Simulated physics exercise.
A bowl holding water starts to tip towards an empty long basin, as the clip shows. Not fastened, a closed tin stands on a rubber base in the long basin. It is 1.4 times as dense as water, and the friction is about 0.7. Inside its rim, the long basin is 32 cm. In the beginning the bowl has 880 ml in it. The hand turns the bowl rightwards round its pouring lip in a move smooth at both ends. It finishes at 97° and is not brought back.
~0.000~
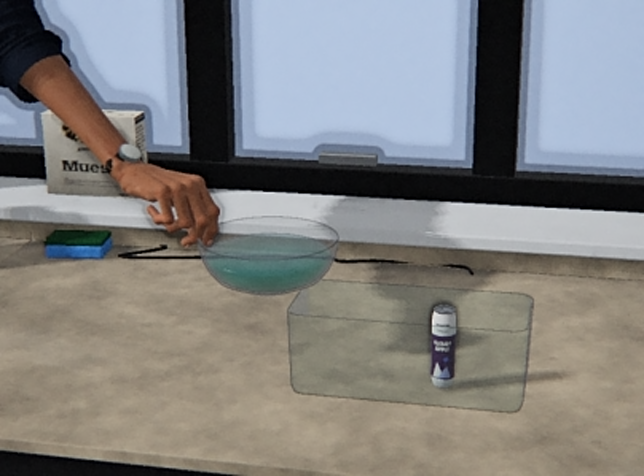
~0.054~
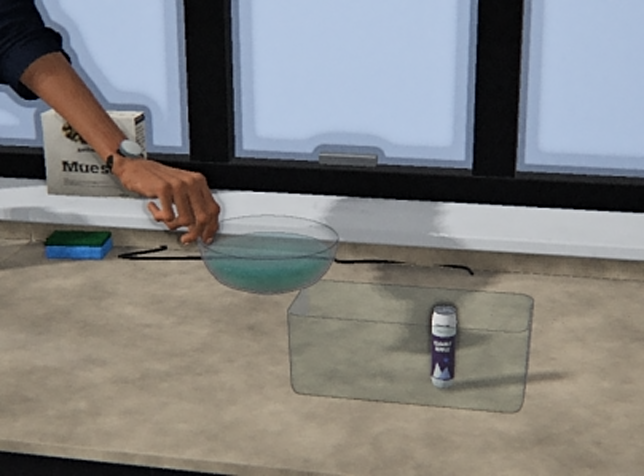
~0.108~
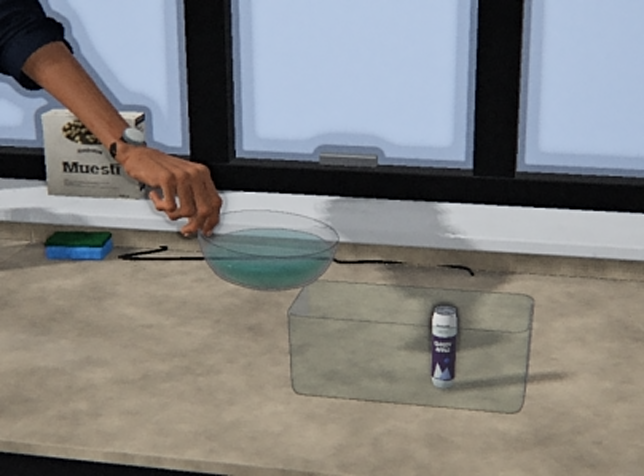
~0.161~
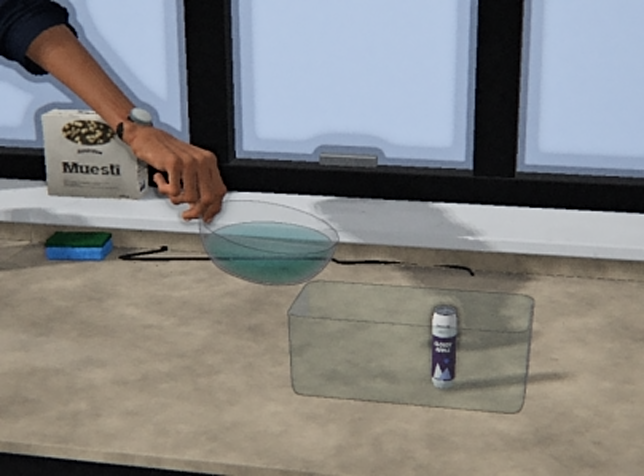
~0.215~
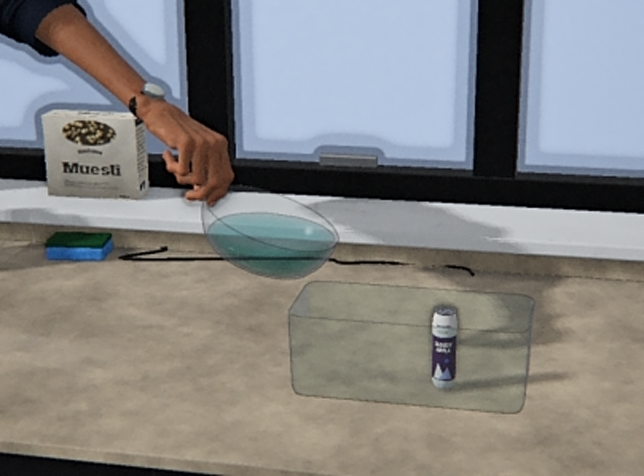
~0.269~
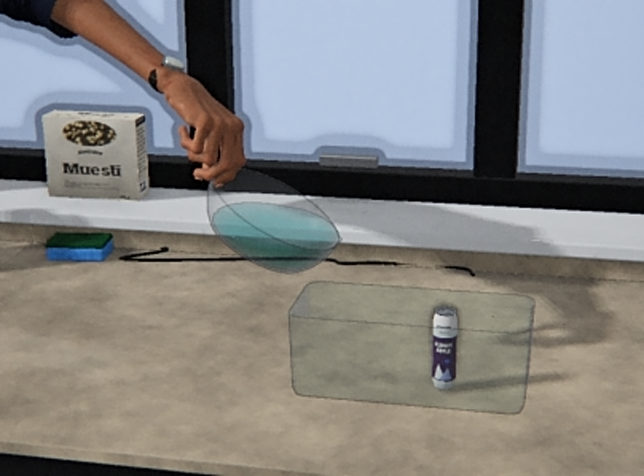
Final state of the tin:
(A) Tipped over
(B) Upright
Tipped over.
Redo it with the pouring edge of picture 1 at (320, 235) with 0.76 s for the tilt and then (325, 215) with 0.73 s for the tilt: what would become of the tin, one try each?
Run one: It tumbles. Run two: It tumbles.
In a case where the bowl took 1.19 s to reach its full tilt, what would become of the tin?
The tin stays balanced.
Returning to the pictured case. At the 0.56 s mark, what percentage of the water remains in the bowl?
At that time about 22 in a hundred parts are still held.
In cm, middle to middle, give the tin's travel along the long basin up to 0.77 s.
Near 2 cm.
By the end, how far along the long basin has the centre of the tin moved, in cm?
Net tin displacement: Roughly 5.5 cm.
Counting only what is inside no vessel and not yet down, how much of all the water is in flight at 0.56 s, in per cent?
Some 58 % is the figure.
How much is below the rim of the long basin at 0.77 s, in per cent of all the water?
About 90 %.
By 0.56 s the tilt is 84° and 22 per cent is still to pour; the tin stands where it began.
By 0.77 s the tilt is 97° and 0 per cent is still to pour; the tin stands 2 cm from where it began.
By 0.99 s the tilt is 97° and 0 per cent is still to pour; the tin leans 18°.
By 1.23 s the tilt is 97° and 0 per cent is still to pour; the tin lies on its side.
At rest the tin lies on its side.
